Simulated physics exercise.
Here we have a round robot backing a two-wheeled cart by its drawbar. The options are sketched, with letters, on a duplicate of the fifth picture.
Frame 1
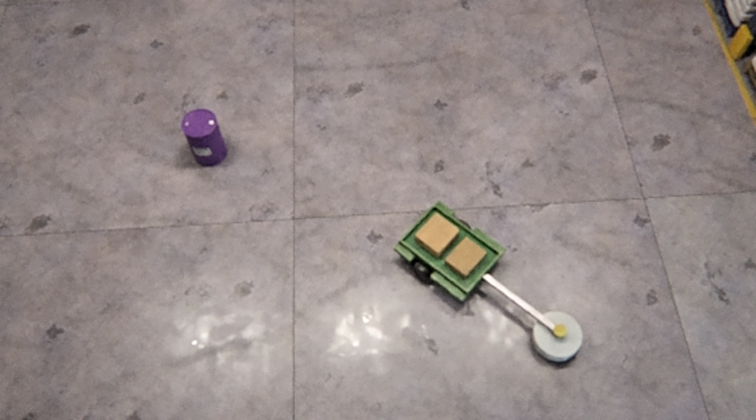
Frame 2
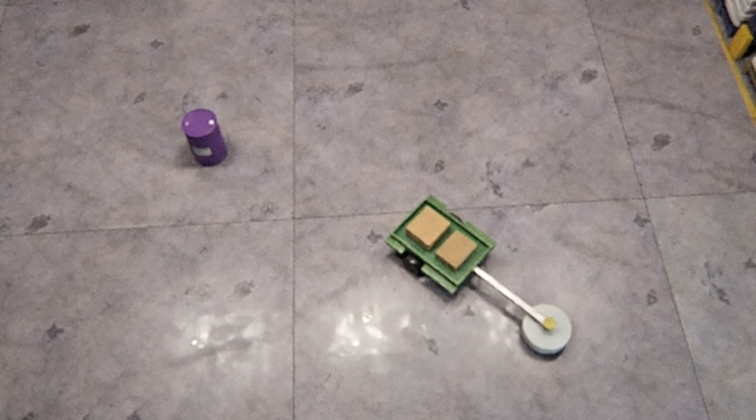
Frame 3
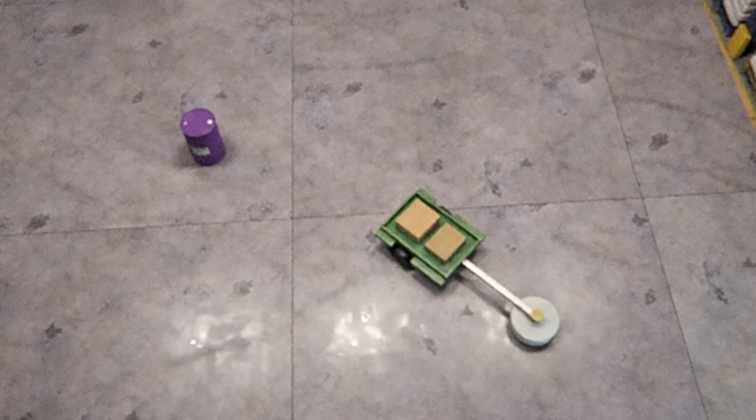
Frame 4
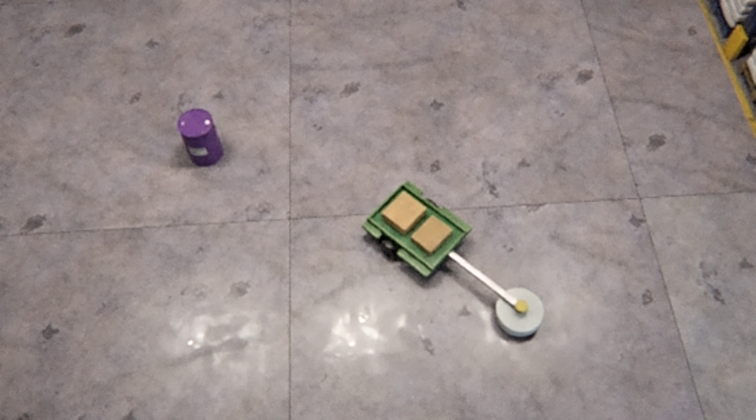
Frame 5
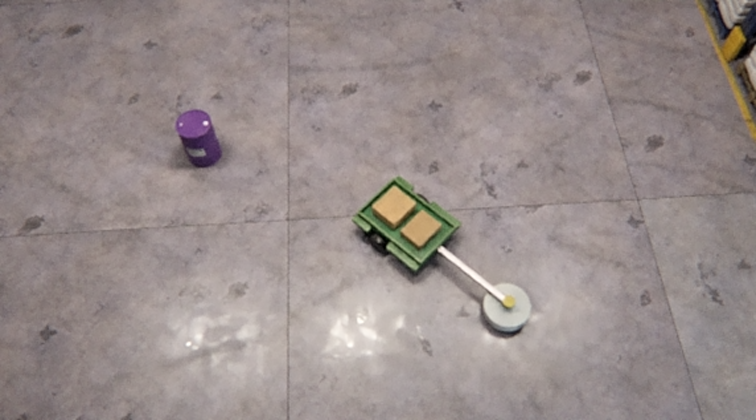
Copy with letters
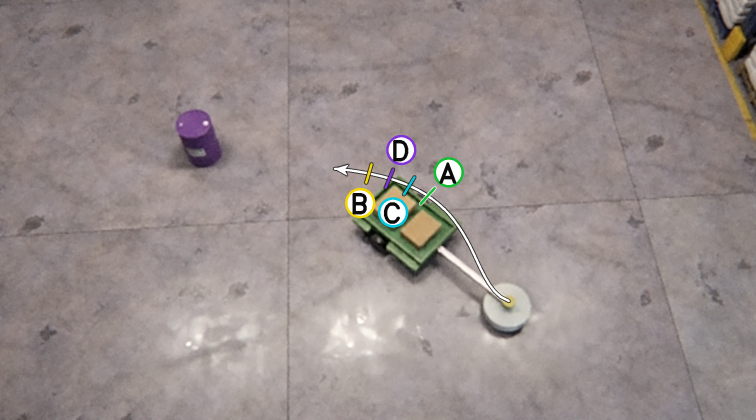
On a grey tiled floor, a round white robot slowly backs a green cart up and left, a purple drum standing apart.
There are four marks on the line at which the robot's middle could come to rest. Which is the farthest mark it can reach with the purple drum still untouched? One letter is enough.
All is well up to D.
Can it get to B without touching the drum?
No.
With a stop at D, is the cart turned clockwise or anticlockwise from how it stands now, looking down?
Anticlockwise.
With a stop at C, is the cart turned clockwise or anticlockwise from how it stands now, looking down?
Anticlockwise.
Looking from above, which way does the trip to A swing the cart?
Anticlockwise.
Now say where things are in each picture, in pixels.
The first frame shows purple drum (211, 153); robot (557, 335); green cart (450, 249).
The second frame shows robot (547, 328); green cart (441, 242); purple drum (211, 153).
The third frame shows robot (535, 320); green cart (430, 234); purple drum (209, 153).
The fourth frame shows robot (520, 311); green cart (417, 226); purple drum (207, 153).
The fifth frame shows robot (507, 306); green cart (407, 221); purple drum (205, 154).
On the copy, A at (428, 196); B at (369, 174); C at (409, 186); D at (389, 179); the route from (509, 301) via (438, 204) to (335, 169).
On D. First, robot (471, 255), cart (364, 188).
Then, robot (435, 208), cart (319, 168).
Finally, robot (389, 185), cart (272, 156); nothing has been touched.
By contrast, A is safe but short; B is too far, the drum has been hit; C is safe but short.
